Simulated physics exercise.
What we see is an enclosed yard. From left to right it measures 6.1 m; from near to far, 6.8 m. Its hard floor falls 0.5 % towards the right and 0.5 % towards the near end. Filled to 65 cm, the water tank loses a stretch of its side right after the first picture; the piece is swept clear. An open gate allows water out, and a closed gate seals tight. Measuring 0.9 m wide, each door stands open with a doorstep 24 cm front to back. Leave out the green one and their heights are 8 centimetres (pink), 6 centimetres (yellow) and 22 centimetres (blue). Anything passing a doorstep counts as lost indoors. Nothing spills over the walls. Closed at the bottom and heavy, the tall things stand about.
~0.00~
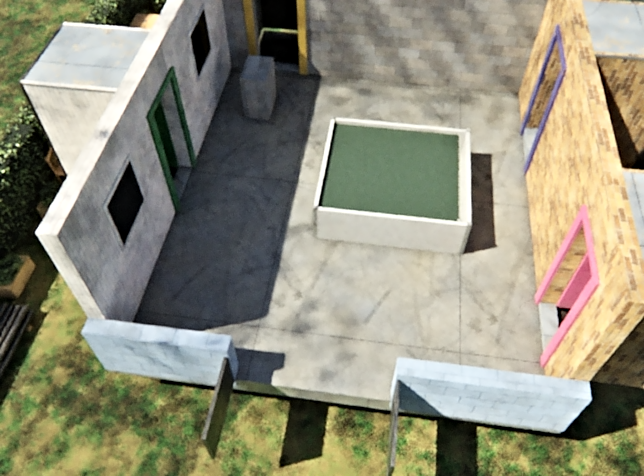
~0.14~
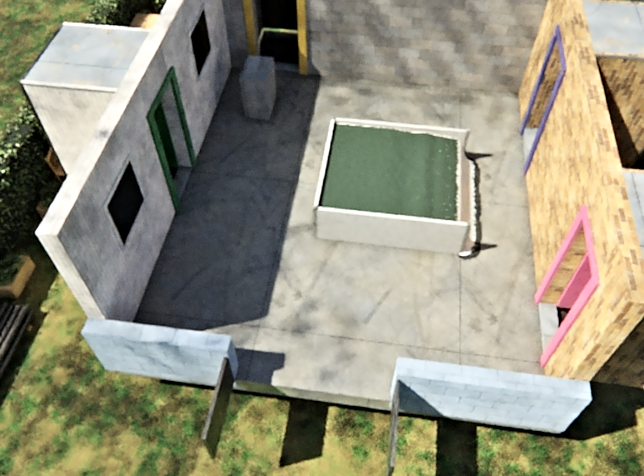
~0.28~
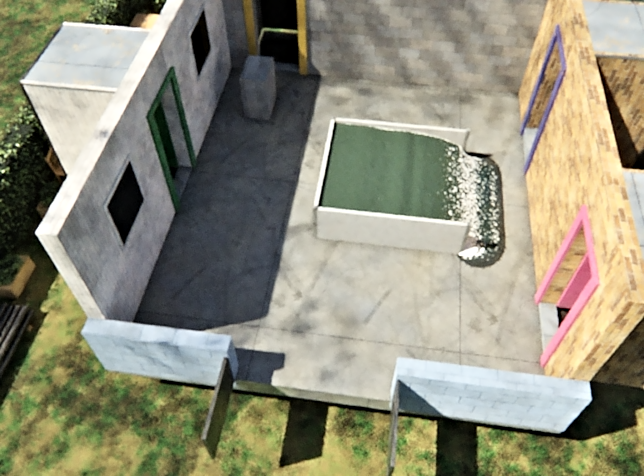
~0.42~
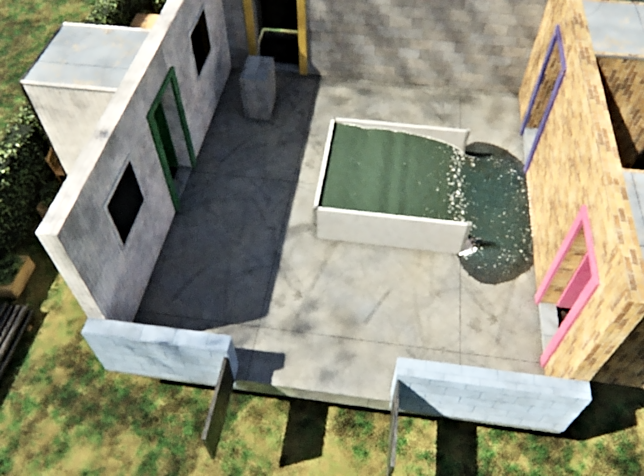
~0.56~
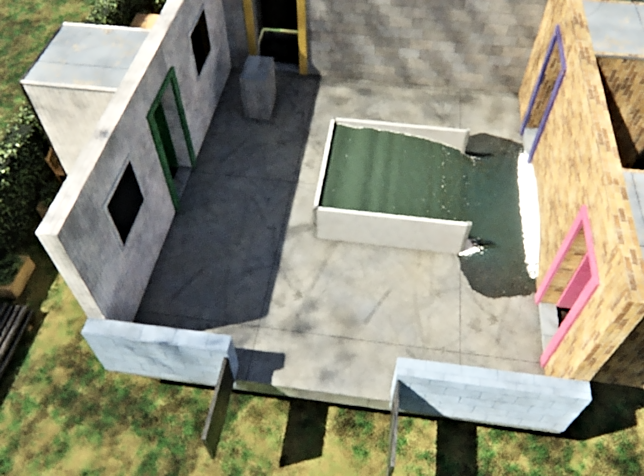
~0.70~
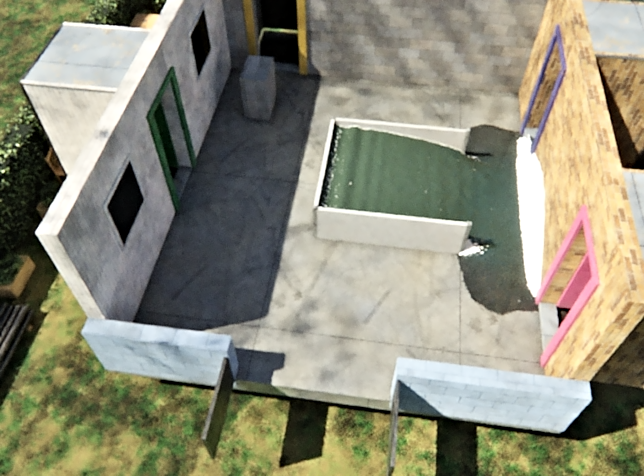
In the video, a walled yard is seen from above as one side of a water tank opens and dark water pours out to the right, spreading across the paved floor and foaming white against the brick wall.
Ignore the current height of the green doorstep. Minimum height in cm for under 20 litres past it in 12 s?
Approx. 9 cm.
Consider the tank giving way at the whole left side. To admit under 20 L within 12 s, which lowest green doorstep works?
You'd want it roughly 34 centimetres tall.
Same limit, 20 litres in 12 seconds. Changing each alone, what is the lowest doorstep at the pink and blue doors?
You'd want about 13.0 centimetres at pink and about 25 centimetres at blue.
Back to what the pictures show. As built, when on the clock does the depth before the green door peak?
Near 6.0 seconds.
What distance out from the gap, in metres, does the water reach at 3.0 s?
The front is some 4.6 m out.
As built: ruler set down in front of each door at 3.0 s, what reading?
In cm - pink: 13, yellow: 0, blue: 21, green: 0.
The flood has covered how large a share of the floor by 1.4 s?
I'd say near 15 percent.
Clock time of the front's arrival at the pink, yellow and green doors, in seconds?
Arrival: Pink 0.9 s, yellow 3.2 s, green 5.0 s.
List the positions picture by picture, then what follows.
In the first frame, still water, 65 cm deep, in the water tank at (395, 171); the green door at (174, 145) is dry.
In the second frame, the front is at (473, 251), 0.2 m from the gap at (461, 196); 0.4 m2 of floor is wet, 65 cm left at the back.
In the third frame, water pours out at (461, 197) and has run 0.7 m, to (499, 251); about 12 cm deep outside, 65 cm at the back.
In the fourth frame, the front is at (533, 255), 1.2 m from the gap at (460, 197); 3.1 m2 of floor is wet, 65 cm left at the back.
In the fifth frame, water pours out at (460, 197) and has run 1.3 m, to (523, 149); about 12 cm deep outside, 64 cm at the back.
In the sixth frame, the gap is at (460, 198), the front 1.5 m out at (522, 136); the back of the water tank holds 56 cm; 5.0 m in a straight line remain to the green door at (174, 145).
After 1.4 s water covers 15 % of the floor, deepest (51 cm) near (522, 215); it has not reached the green door.
After 3.0 s water covers 40 % of the floor, deepest (36 cm) near (503, 95); it has not reached the green door.
After 12.0 s water covers 95 % of the floor, deepest (10 cm) near (147, 287); 6 cm at the green door, 70 litres in over its 5 cm doorstep.
At the green door as built, the water arrived by 5.2 s and peaked near 12 cm at 6.2 s.
With a doorstep of 8 cm, 29 litres would have come in within the 12 s; with 10.5 cm, 12 litres. So under 20 litres takes about 9 cm.
